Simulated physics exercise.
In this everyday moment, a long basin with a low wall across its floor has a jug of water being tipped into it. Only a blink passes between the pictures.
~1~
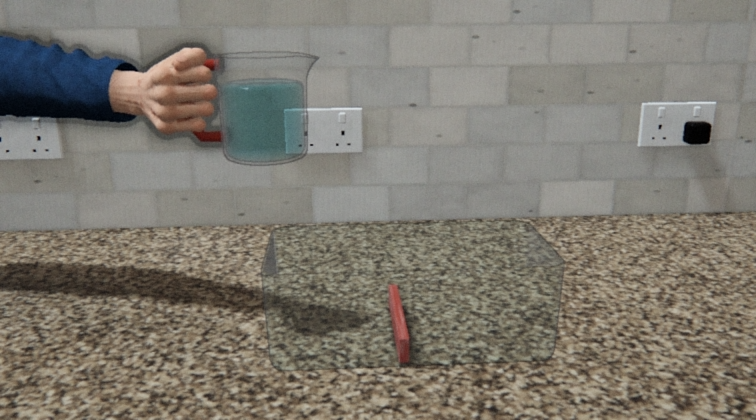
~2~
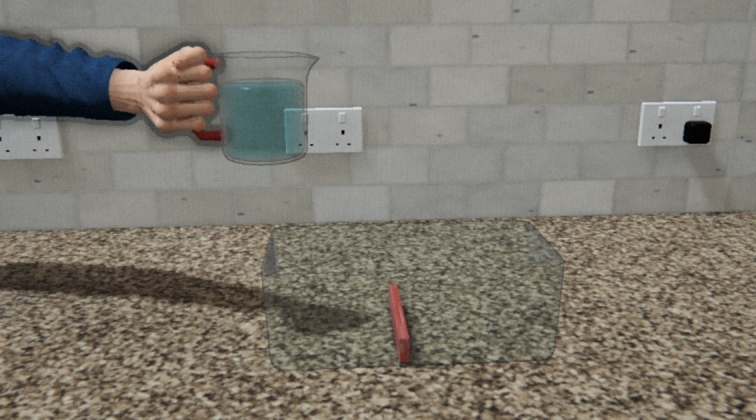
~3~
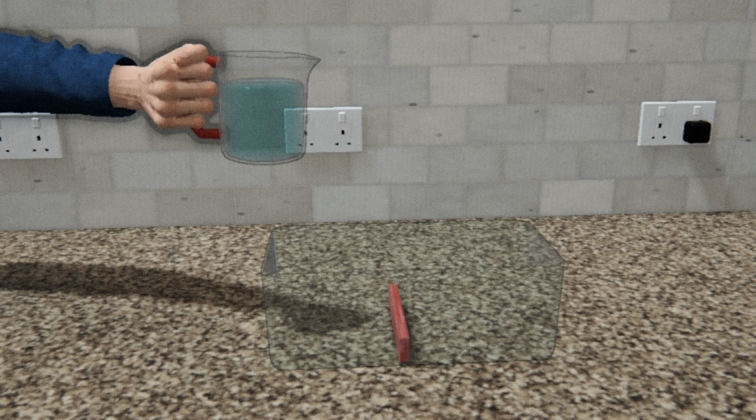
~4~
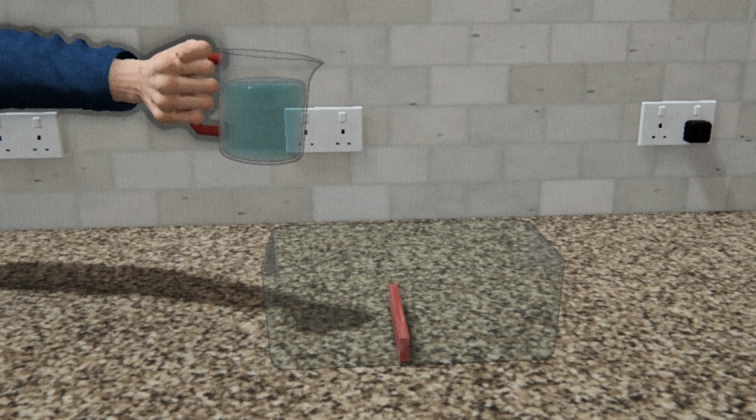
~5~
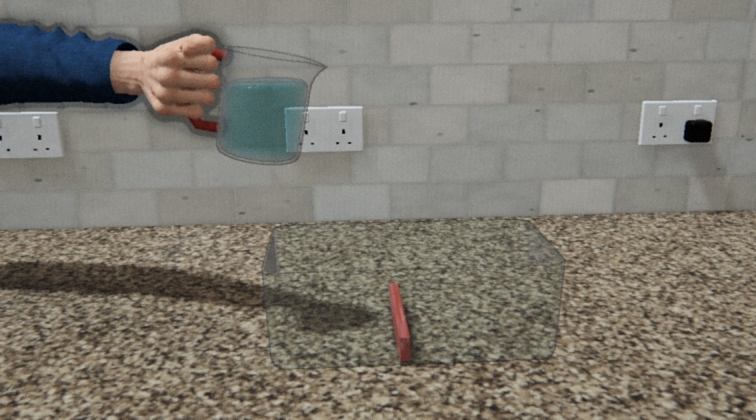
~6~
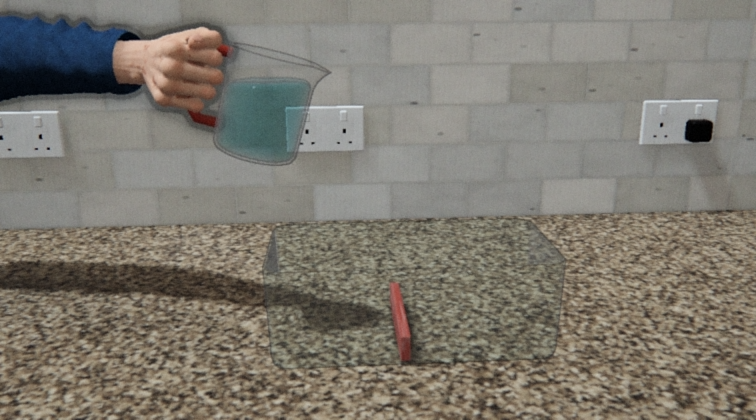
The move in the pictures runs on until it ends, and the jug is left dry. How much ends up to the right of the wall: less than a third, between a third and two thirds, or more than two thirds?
Between a third and two thirds.
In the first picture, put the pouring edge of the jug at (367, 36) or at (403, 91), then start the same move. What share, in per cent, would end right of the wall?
You'd get around 90 per cent and then around 95 per cent.
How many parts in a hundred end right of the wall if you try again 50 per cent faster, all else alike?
I'd say roughly 30 in every hundred ends up there.
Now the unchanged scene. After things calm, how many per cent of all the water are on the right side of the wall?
40 %.
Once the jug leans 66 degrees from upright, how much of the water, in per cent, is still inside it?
I'd reckon near 85 percent is still held at that tilt.
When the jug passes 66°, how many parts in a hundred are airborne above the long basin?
It's close to 15 percent.
A moment on, the jug is tipped part way and 85 per cent is still to pour, 3 is left of the wall and 0 right of it.
Next, the jug is tipped on its side and 26 per cent is still to pour, 22 is left of the wall and 30 right of it.
Then the jug is tipped right over and 1 per cent is still to pour, 56 is left of the wall and 39 right of it.
Later the jug is tipped right over and 0 per cent is still to pour, 58 is left of the wall and 40 right of it.
At rest 58 per cent lies left of the wall, 40 right of it and 1 outside.
